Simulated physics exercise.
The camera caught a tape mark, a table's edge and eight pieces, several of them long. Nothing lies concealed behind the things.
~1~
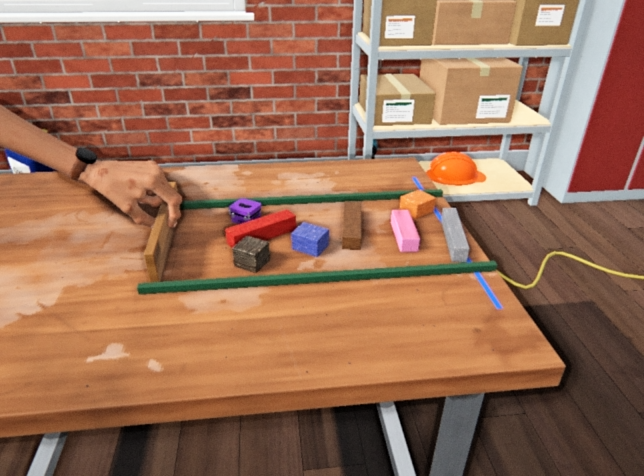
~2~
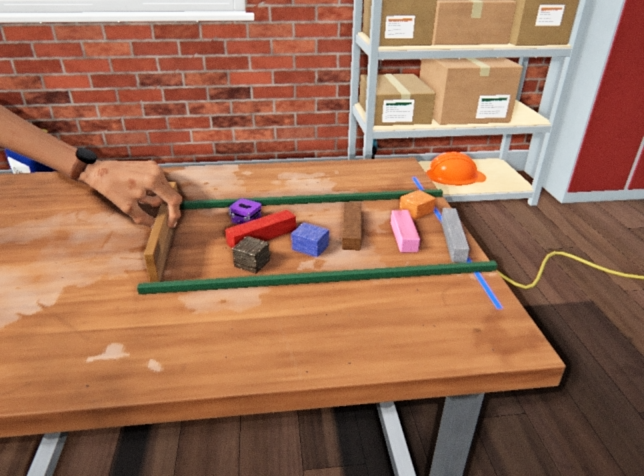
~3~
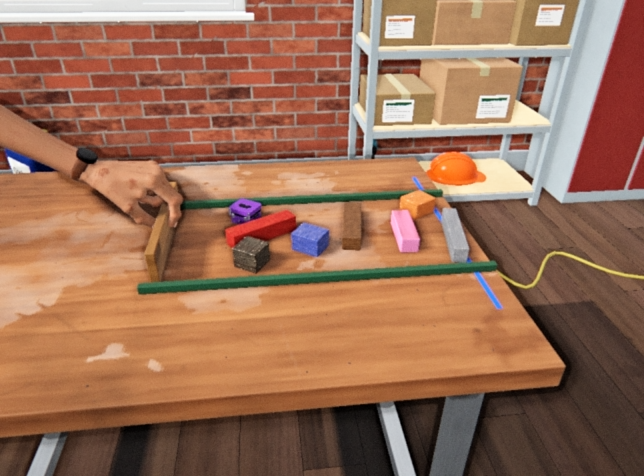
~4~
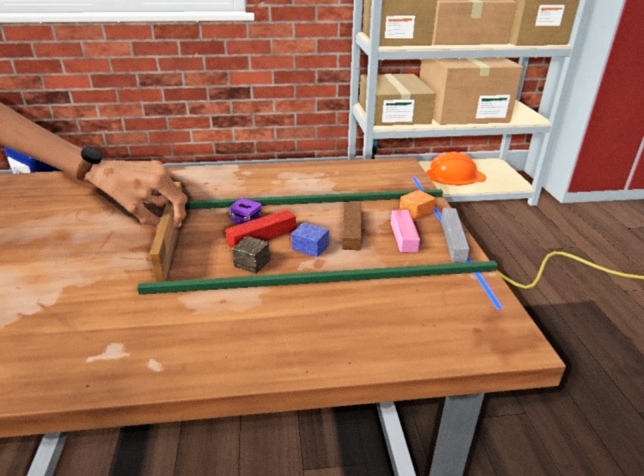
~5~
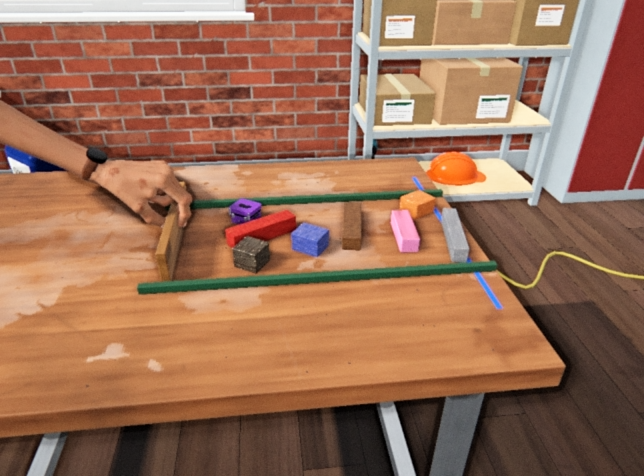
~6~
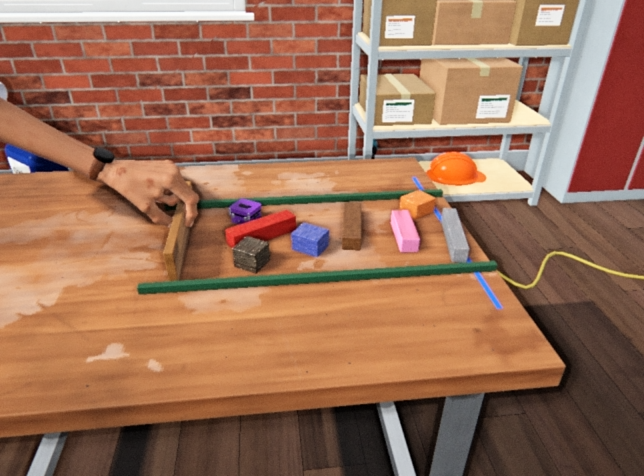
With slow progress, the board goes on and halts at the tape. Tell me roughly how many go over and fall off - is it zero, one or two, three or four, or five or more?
The push clears five or more off the end, I'd bet.
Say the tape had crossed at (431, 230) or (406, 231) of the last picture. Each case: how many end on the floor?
It would be 4 and 2.
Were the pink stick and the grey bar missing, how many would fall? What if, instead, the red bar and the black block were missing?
The count is 4 in the first case and 4 in the second.
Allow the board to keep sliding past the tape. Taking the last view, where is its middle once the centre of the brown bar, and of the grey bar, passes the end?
(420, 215) and (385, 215), more or less.
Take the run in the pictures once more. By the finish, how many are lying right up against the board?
2 in contact.
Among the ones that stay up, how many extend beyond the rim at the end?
The number overhanging is 2.
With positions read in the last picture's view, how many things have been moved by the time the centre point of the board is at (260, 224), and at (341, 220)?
3 and 6.
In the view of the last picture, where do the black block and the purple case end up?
Final positions: Near (483, 251); near (445, 200).
Soon after, none off yet; grey bar at rest near (454, 234); orange block at rest near (418, 204); pink stick at rest near (405, 230).
In the end, the number that fall off is five or more; gone, red bar, blue block, brown bar, pink stick, orange block and grey bar.
